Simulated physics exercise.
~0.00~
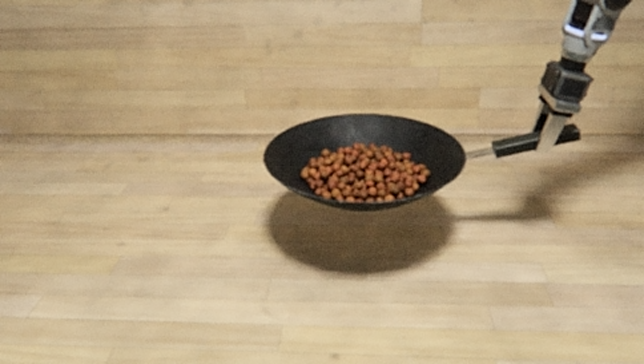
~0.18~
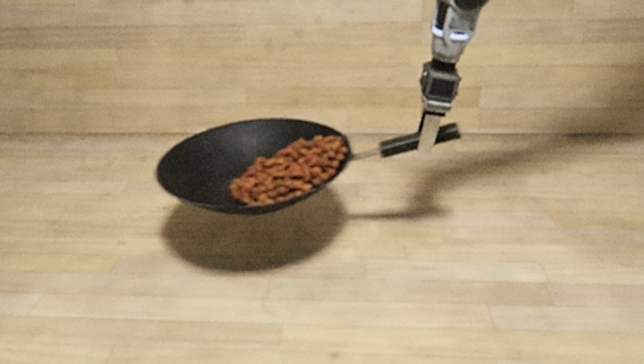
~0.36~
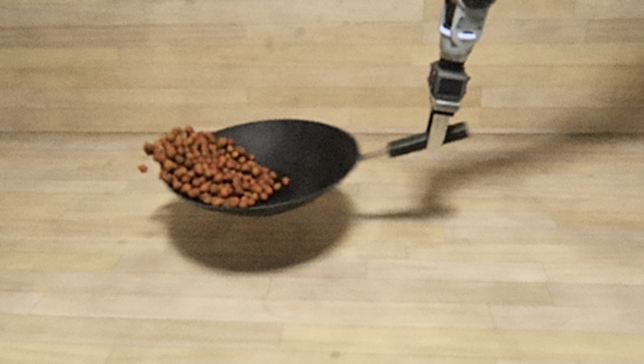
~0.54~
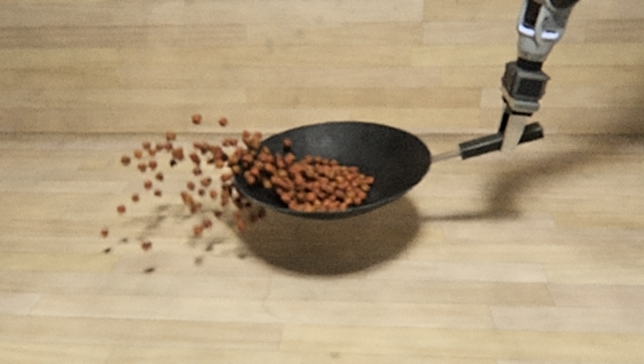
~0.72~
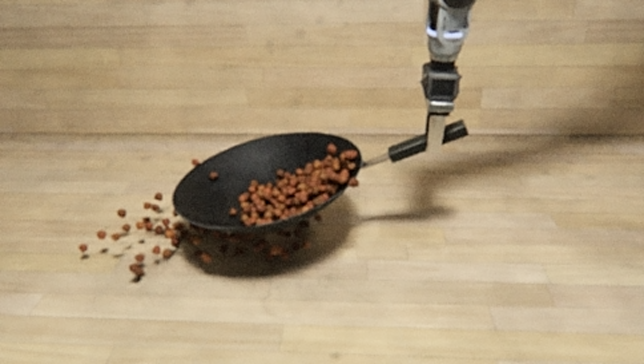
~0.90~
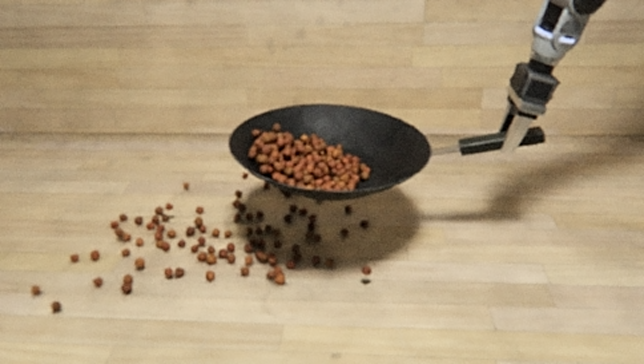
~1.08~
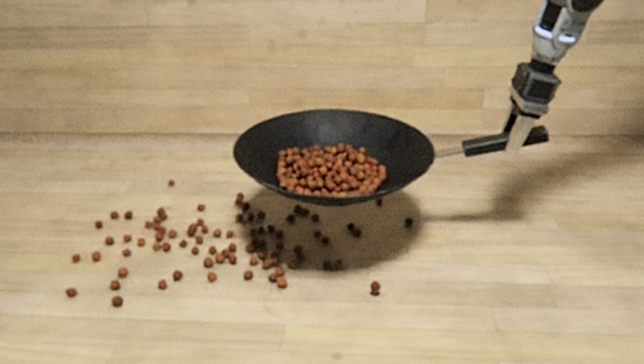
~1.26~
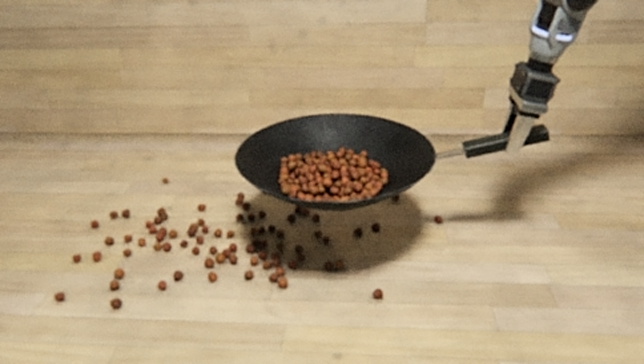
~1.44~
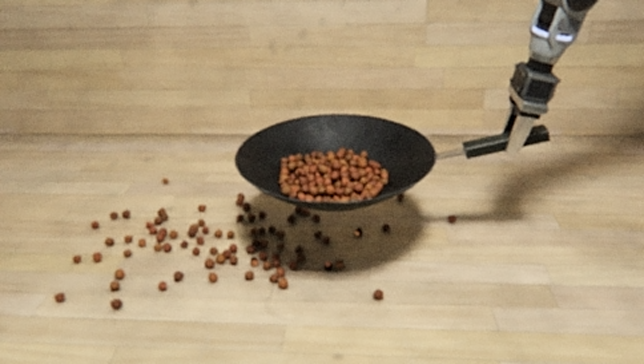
A robot arm holds a black wok of reddish-brown hazelnuts by its handle above a pale wooden surface. It swings the wok quickly to the left, and the nuts bunch up against the side nearest the handle. They then surge to the far left rim, and as the wok jerks right, many spill over the edge. The wok moves left again, tilting, while the spilled nuts drop and scatter. It returns right and levels out, with most of the nuts settled inside and the rest strewn below and to the left.
